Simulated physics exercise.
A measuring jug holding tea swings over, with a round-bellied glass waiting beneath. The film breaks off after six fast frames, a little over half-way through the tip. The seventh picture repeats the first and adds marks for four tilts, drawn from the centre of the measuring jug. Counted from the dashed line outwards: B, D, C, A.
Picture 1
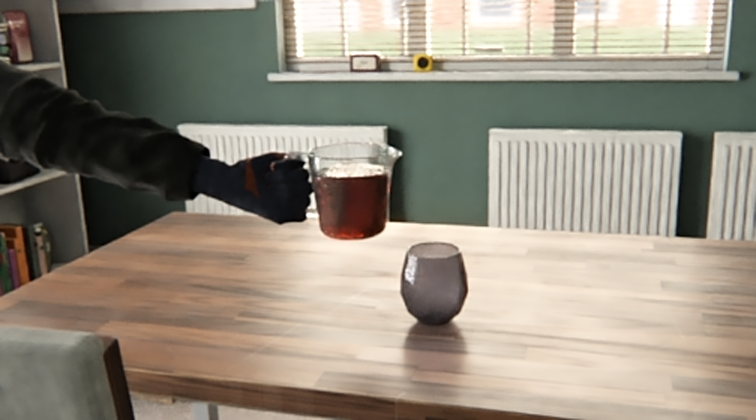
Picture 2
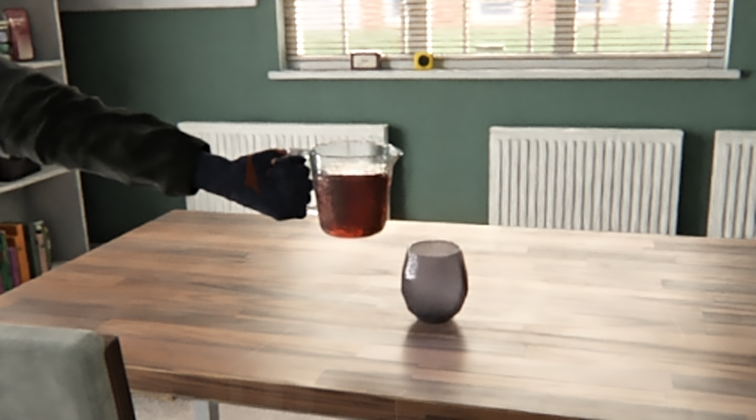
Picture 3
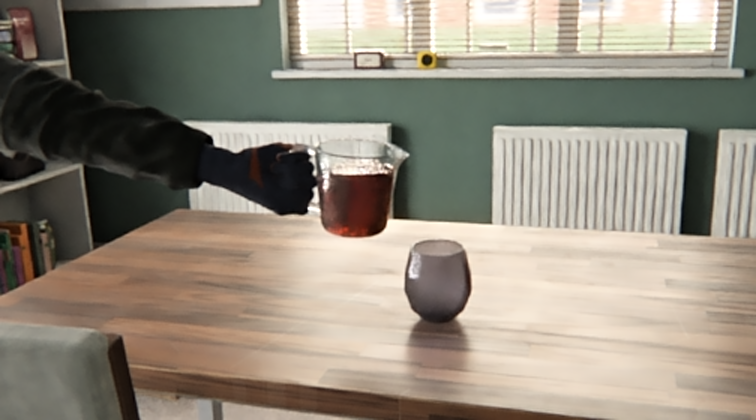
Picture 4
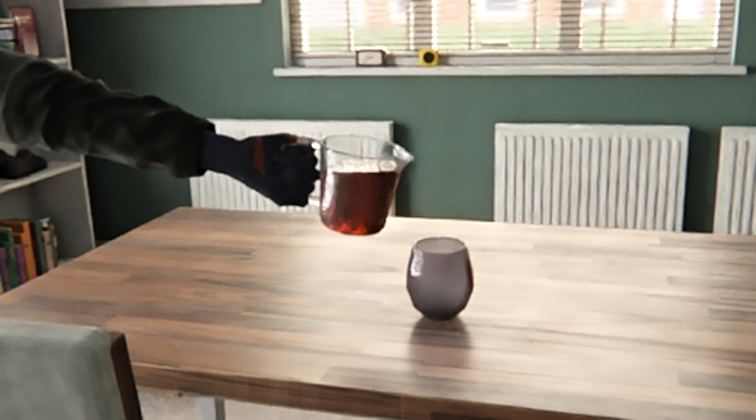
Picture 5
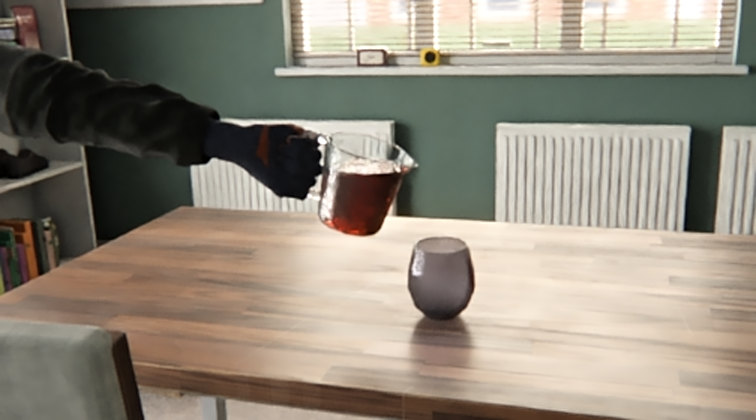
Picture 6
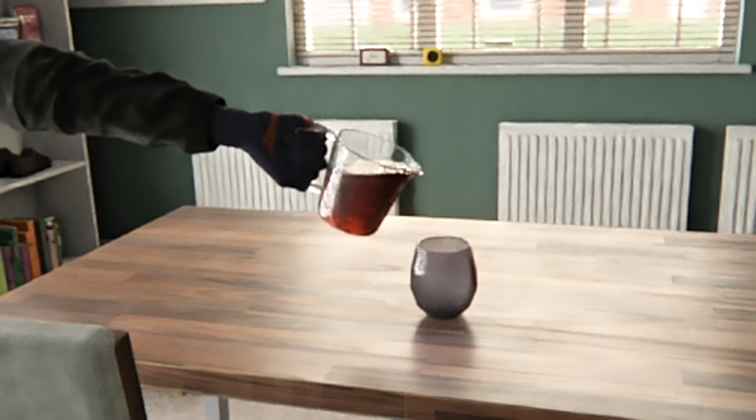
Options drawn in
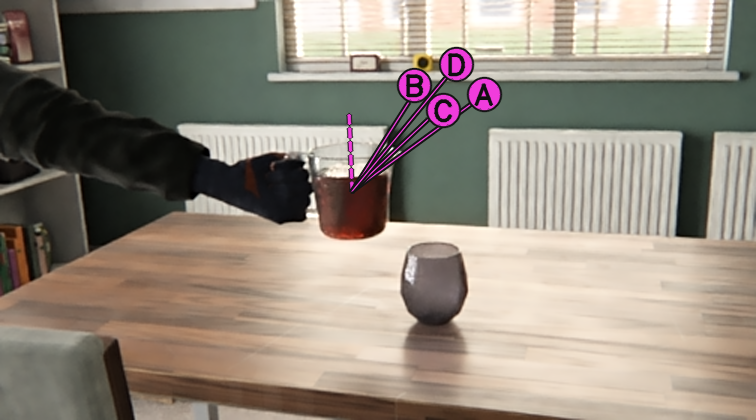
A gloved hand held a clear jug of reddish-brown tea above a wooden table, then gradually tilted it to the right, its lip dipping toward a dark round-bellied glass, with nothing leaving the jug.
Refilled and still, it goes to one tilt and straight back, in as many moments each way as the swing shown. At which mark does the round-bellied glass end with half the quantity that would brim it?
A works best here.
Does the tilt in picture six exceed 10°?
Yes.
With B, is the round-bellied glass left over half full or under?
Under half.
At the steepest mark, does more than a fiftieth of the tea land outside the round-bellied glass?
No.
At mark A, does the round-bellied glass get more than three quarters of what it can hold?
No, it does not.
On the marked copy, A at (470, 104); B at (408, 102); C at (428, 119); D at (445, 77).
For mark A, the round-bellied glass ends with about 50 % of what it can hold.
For mark B, the round-bellied glass ends with about 10 % of what it can hold.
For mark C, the round-bellied glass ends with about 35 % of what it can hold.
For mark D, the round-bellied glass ends with about 21 % of what it can hold.
